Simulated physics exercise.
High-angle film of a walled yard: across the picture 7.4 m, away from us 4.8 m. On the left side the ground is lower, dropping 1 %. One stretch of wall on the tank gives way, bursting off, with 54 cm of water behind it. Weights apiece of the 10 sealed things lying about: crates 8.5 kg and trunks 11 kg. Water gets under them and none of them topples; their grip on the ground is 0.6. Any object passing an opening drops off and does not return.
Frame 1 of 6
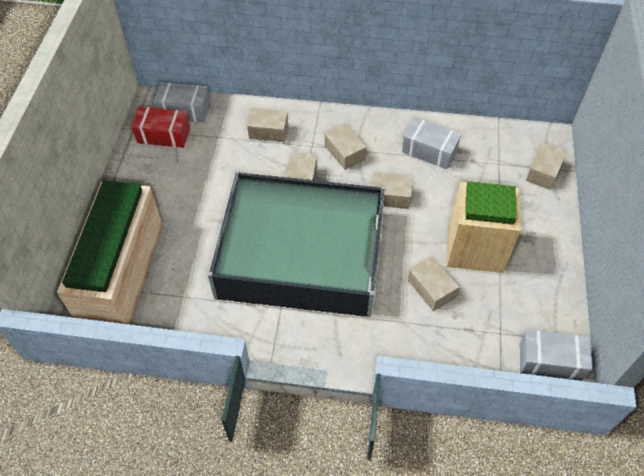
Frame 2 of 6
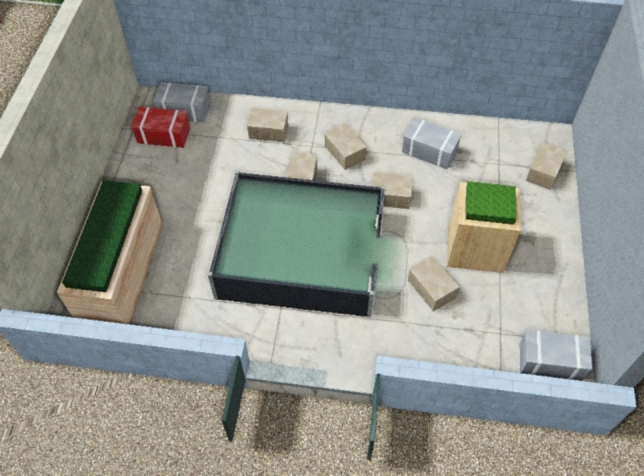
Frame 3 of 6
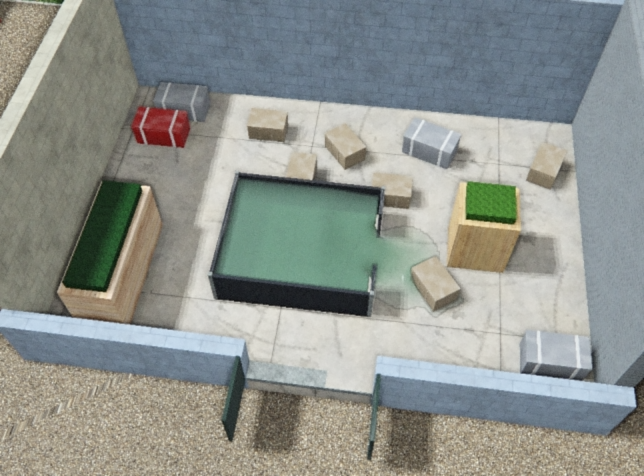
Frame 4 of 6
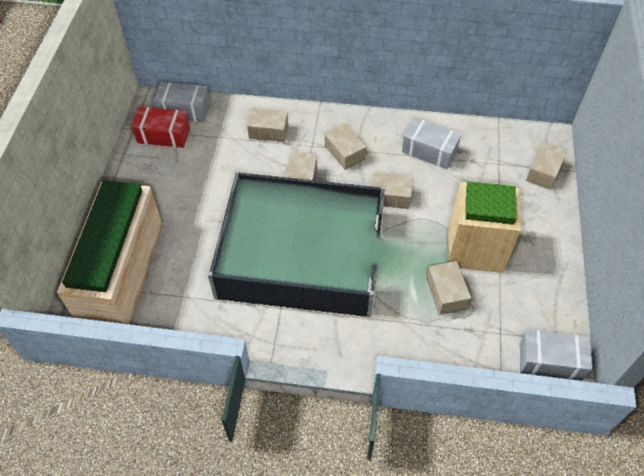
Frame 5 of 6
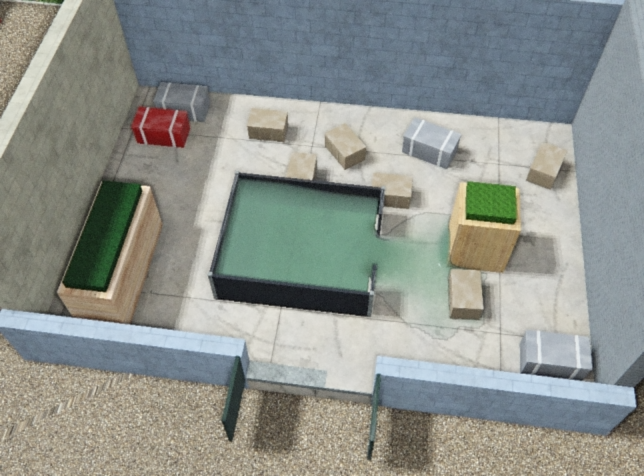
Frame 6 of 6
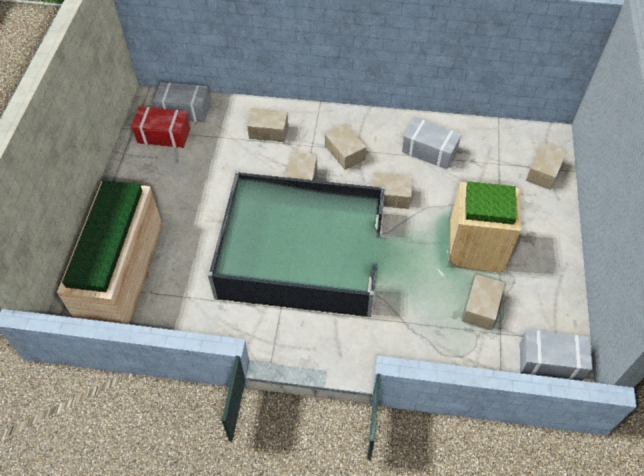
The clip opens on a high view of a walled yard with a dark-sided tank of green water among scattered crates and trunks. A section of the tank's right wall gives way, and water spreads rightward across the floor, pushing one nearby crate to the right and turning it, while the others stay put.
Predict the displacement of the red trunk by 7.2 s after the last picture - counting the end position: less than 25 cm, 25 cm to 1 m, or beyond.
It hardly moves.
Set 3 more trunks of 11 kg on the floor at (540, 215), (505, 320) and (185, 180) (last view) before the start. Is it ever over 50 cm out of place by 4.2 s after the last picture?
Going one by one: Too far, too far, not far enough.
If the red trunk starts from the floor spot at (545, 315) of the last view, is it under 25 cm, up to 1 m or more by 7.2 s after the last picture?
As it turns out, it is swept away.
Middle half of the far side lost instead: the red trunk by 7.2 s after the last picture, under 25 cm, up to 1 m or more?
With that failure, the red trunk lands a long way off.
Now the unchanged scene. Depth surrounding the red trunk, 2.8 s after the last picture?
I'd put it at about 0 cm.
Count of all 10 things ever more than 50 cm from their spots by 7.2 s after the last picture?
It adds up to 6.
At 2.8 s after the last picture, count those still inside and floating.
At that moment it comes to 3.
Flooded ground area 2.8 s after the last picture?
I'd put it close to 19 m2.
Then, 0.9 s after the last picture the red trunk is near (159, 119), 0.0 m from its start, aground; 0 of 10 are out; 1 afloat.
Then, 2.8 s after the last picture the red trunk is near (159, 119), 0.0 m from its start, aground; 0 of 10 are out; 3 afloat.
Then, 4.8 s after the last picture the red trunk is near (159, 119), 0.0 m from its start, aground; 0 of 10 are out; 3 afloat.
Then, 7.2 s after the last picture the red trunk is near (159, 119), 0.0 m from its start, aground; 0 of 10 are out; 5 afloat.
